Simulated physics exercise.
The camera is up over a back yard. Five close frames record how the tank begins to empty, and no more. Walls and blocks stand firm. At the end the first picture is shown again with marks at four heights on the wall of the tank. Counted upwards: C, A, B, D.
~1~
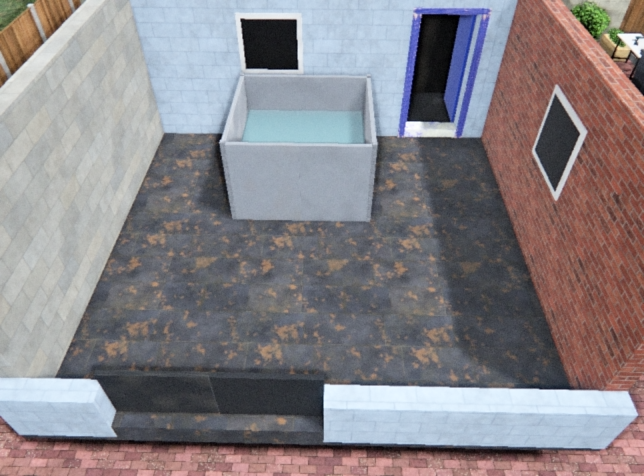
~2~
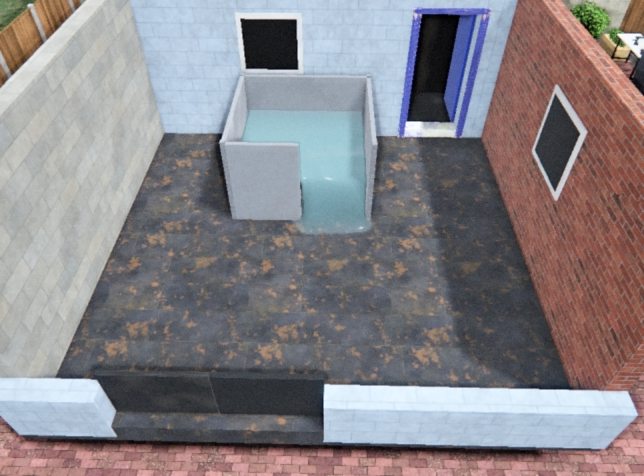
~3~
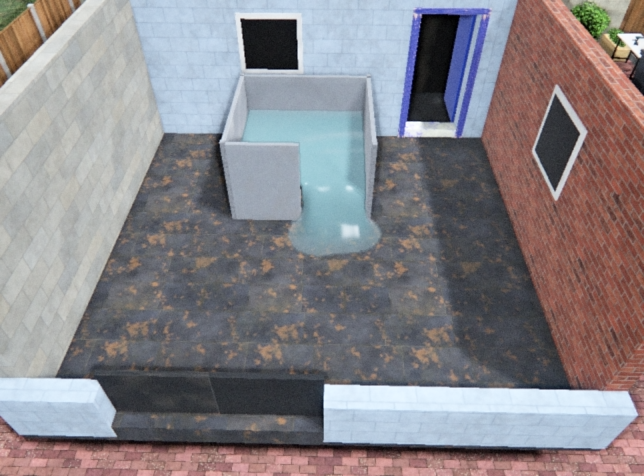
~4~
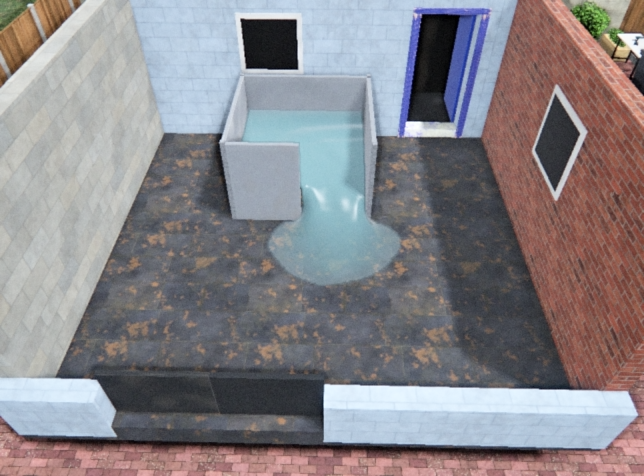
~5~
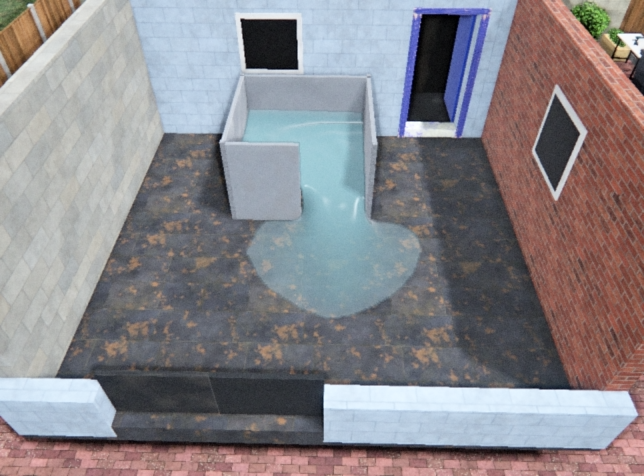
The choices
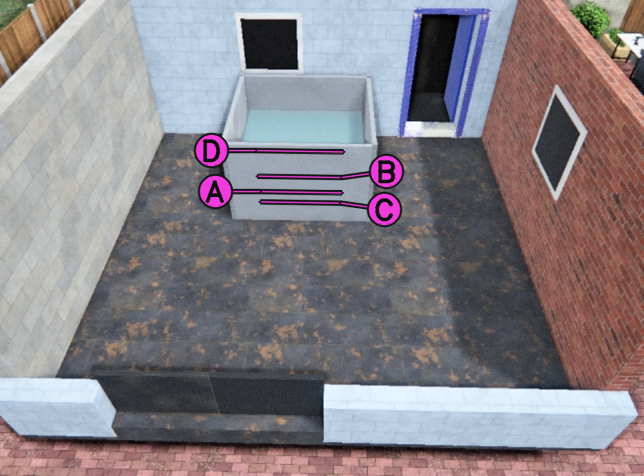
Water poured out through a gap that opened in the front of a gray tank in a walled back yard, spreading across the dark, blotchy ground in a widening, rounded puddle.
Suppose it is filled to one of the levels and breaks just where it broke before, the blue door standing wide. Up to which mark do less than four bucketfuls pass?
Level B just does it.
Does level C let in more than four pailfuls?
No, that is safe.
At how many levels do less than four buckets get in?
Three of them.
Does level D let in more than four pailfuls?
Yes.
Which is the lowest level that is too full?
Here it is level D.
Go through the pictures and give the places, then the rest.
Water in the tank at rest, its middle at (303, 140); foot of the blue doorway at (429, 137); shut gate at (212, 380), in the first frame.
In the second frame, 1 % of the ground under water, visible out to (301, 224).
In the third frame, 3 % of the ground under water, visible out to (307, 248).
In the fourth frame, 6 % of the ground under water, visible out to (315, 278).
In the fifth frame, 11 % of the ground under water, visible out to (337, 312).
In magenta, A at (300, 192); B at (300, 176); C at (300, 202); D at (299, 151); from the bottom up C, A, B, D.
If A is chosen, nothing gets over.
If B is chosen, a bucket or two gets in.
If C is chosen, nothing gets over.
If D is chosen, about 14 bucketfuls get in.
